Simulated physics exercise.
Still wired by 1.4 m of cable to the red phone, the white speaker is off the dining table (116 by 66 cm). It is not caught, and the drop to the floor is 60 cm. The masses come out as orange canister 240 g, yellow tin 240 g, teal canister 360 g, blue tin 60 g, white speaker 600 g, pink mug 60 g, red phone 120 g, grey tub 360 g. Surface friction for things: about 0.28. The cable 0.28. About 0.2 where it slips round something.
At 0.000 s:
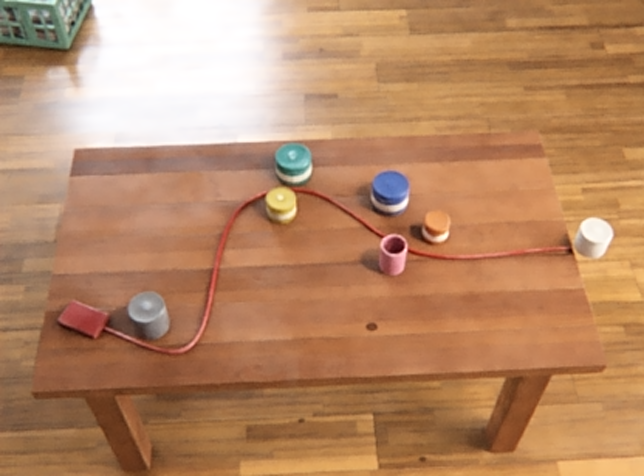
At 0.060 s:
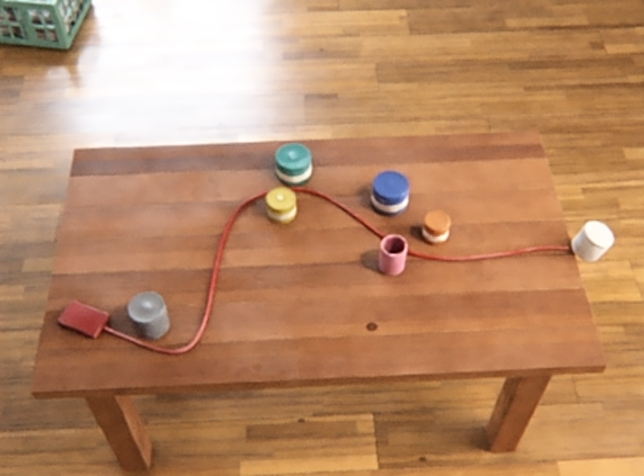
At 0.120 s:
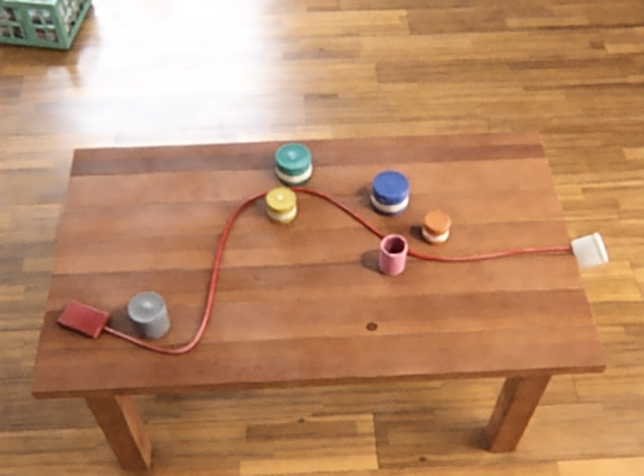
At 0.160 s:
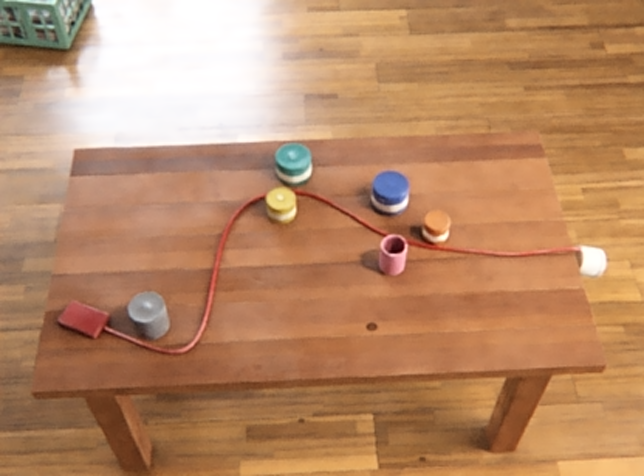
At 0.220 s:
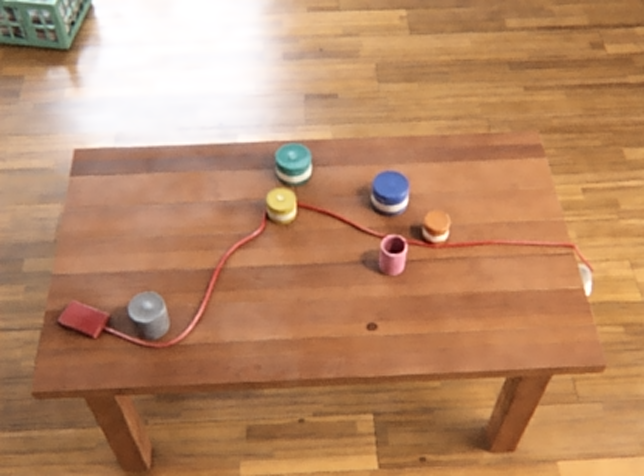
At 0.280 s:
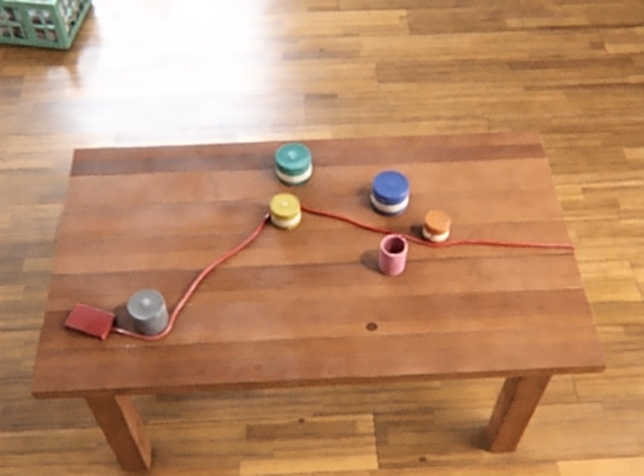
The white speaker tips and drops past the table's right edge, pulling the red cable rightward.
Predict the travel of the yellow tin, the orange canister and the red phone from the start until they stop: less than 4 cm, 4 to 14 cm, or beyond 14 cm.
Prediction: The yellow tin - beyond 14 cm; the orange canister - less than 4 cm; the red phone - beyond 14 cm.
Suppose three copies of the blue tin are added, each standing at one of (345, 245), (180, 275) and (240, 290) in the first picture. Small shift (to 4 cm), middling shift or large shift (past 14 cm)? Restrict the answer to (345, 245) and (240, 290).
Taking them in that order, the first shows a lot of movement and the second shows a lot of movement.
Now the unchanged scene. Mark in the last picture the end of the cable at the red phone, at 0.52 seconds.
It's at around pixel (223, 314).
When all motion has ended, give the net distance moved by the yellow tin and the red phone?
Yellow tin off the top; red phone close to 70 cm.
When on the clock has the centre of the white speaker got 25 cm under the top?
Answer: 0.30 s on the clock.
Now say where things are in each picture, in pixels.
In the first picture, yellow tin (281, 198); orange canister (437, 220); red phone (83, 317); cable runs through (516, 252) (218, 256) (165, 351).
In the second picture, white speaker (596, 233); cable runs through (513, 253) (165, 351).
In the third picture, white speaker (589, 251); cable runs through (513, 252) (165, 351).
In the fourth picture, white speaker (586, 262); cable runs through (526, 254) (165, 351).
In the fifth picture, white speaker (575, 282); cable runs through (566, 244) (319, 210) (167, 344).
In the sixth picture, yellow tin (285, 204); orange canister (438, 219); red phone (90, 320); cable runs through (473, 242) (351, 221) (255, 234).
At 0.5 s, the cable's tail end at (223, 314); yellow tin 29 cm off its start, red phone 25 cm off its start, orange canister 1 cm off its start.
At 0.7 s, the cable's tail end at (349, 297); red phone 52 cm off its start, yellow tin 49 cm off its start, orange canister 1 cm off its start.
At 1.0 s, the cable's tail end at (409, 288); red phone 65 cm off its start at (392, 295), yellow tin over the edge, orange canister 1 cm off its start at (439, 216).
At 1.2 s, the cable's tail end at (414, 286); yellow tin over the edge, red phone 66 cm off its start, orange canister 1 cm off its start.
At 2.4 s, the cable's tail end at (414, 286); yellow tin over the edge, red phone 66 cm off its start at (398, 294), orange canister 1 cm off its start at (439, 216), grey tub 8 cm off its start at (157, 274).
